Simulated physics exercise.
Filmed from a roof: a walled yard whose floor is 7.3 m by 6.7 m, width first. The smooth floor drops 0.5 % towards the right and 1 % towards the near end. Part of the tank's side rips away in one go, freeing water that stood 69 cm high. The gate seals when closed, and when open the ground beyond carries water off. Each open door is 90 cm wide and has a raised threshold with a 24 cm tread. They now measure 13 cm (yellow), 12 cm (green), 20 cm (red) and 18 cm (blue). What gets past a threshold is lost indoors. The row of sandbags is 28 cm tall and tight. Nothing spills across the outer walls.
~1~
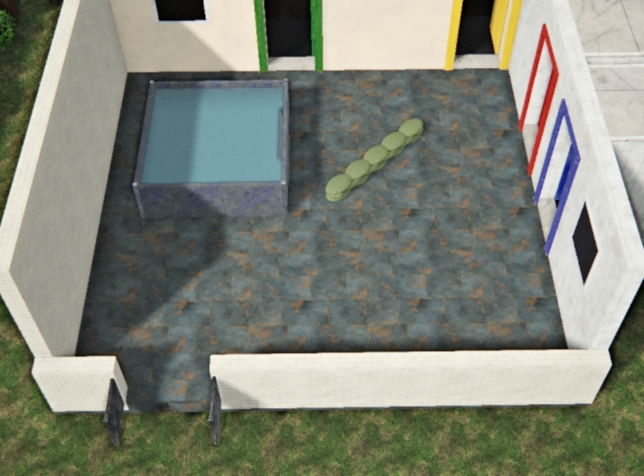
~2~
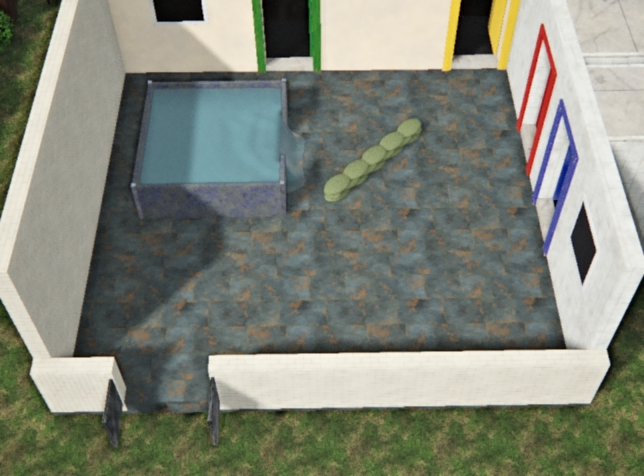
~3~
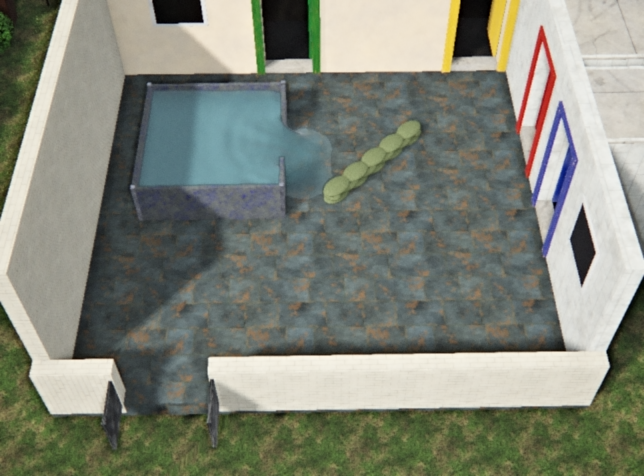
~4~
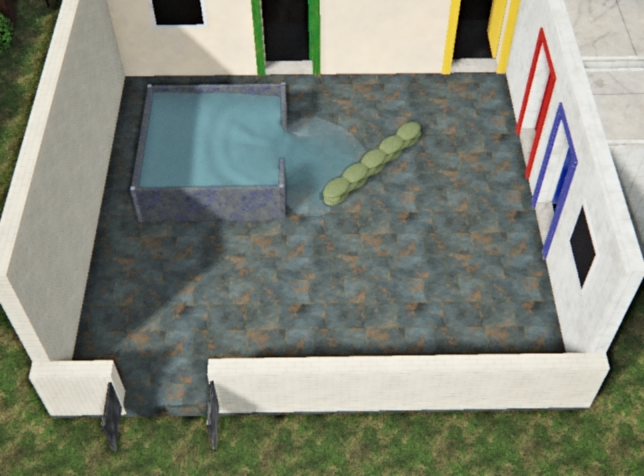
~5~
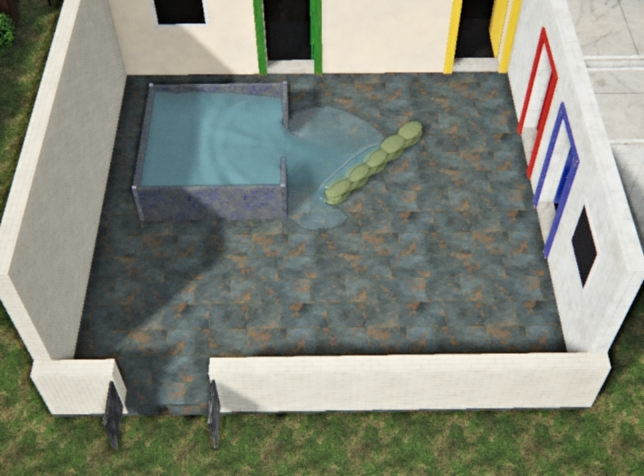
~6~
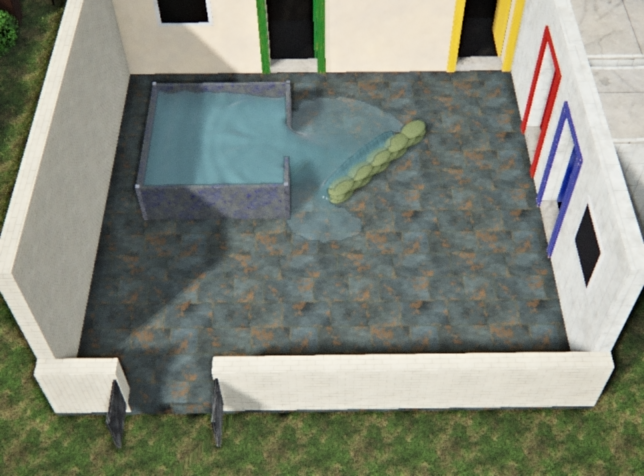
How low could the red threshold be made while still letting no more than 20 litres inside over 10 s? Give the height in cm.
About 9 cm.
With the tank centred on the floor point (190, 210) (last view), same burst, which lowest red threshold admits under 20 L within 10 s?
About 11.5 cm.
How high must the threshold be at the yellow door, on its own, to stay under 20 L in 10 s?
About 30 cm at yellow.
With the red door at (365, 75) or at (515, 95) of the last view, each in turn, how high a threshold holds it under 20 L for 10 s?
About 24 and 35 cm.
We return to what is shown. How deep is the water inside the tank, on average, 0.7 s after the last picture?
About 49 cm.
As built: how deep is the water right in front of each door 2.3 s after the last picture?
In cm: Yellow 27, green 5, red 13, blue 7.
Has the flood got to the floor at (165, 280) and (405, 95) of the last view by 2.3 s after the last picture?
In turn: Not reached, under water.
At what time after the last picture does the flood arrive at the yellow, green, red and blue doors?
Arrival: Yellow 0.7 s, green 2.0 s, red 1.6 s, blue 2.0 s.
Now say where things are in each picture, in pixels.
The first picture shows the tank at (215, 134) is whole and still, 69 cm deep; the red door at (537, 109) is dry.
In the second picture, the front is at (302, 180), 0.3 m from the gap at (283, 153); 0.3 m2 of floor is wet, 69 cm left at the back.
In the third picture, the front is at (329, 176), 0.8 m from the gap at (282, 155); 1.0 m2 of floor is wet, 69 cm left at the back.
In the fourth picture, the gap is at (282, 157), the front 1.4 m out at (363, 165); the back of the tank holds 69 cm.
In the fifth picture, the gap is at (284, 156), the front 1.8 m out at (387, 146); the back of the tank holds 67 cm.
In the sixth picture, water pours out at (287, 154) and has run 2.1 m, to (406, 130); about 6 cm deep outside, 61 cm at the back; the red door at (539, 111), 4.3 m from the gap, is still 2.2 m from the nearest water.
Then, 0.7 s after the last picture water covers 20 % of the floor, deepest (48 cm) near (341, 179); it has not reached the red door.
Then, 2.3 s after the last picture water covers 55 % of the floor, deepest (42 cm) near (507, 71); 13 cm at the red door, 0 litres in over its 20 cm threshold.
Then, 9.3 s after the last picture water covers 95 % of the floor, deepest (14 cm) near (572, 383); 9 cm at the red door, 0 litres in over its 20 cm threshold.
At the red door as built, the water peaked near 15 cm, 2.1 s after the last picture.
Run again over the same 10 s with other heights there, 29 litres in over 8 cm, 8 litres over 11 cm. The limit of 20 litres is kept from about 9 cm up.
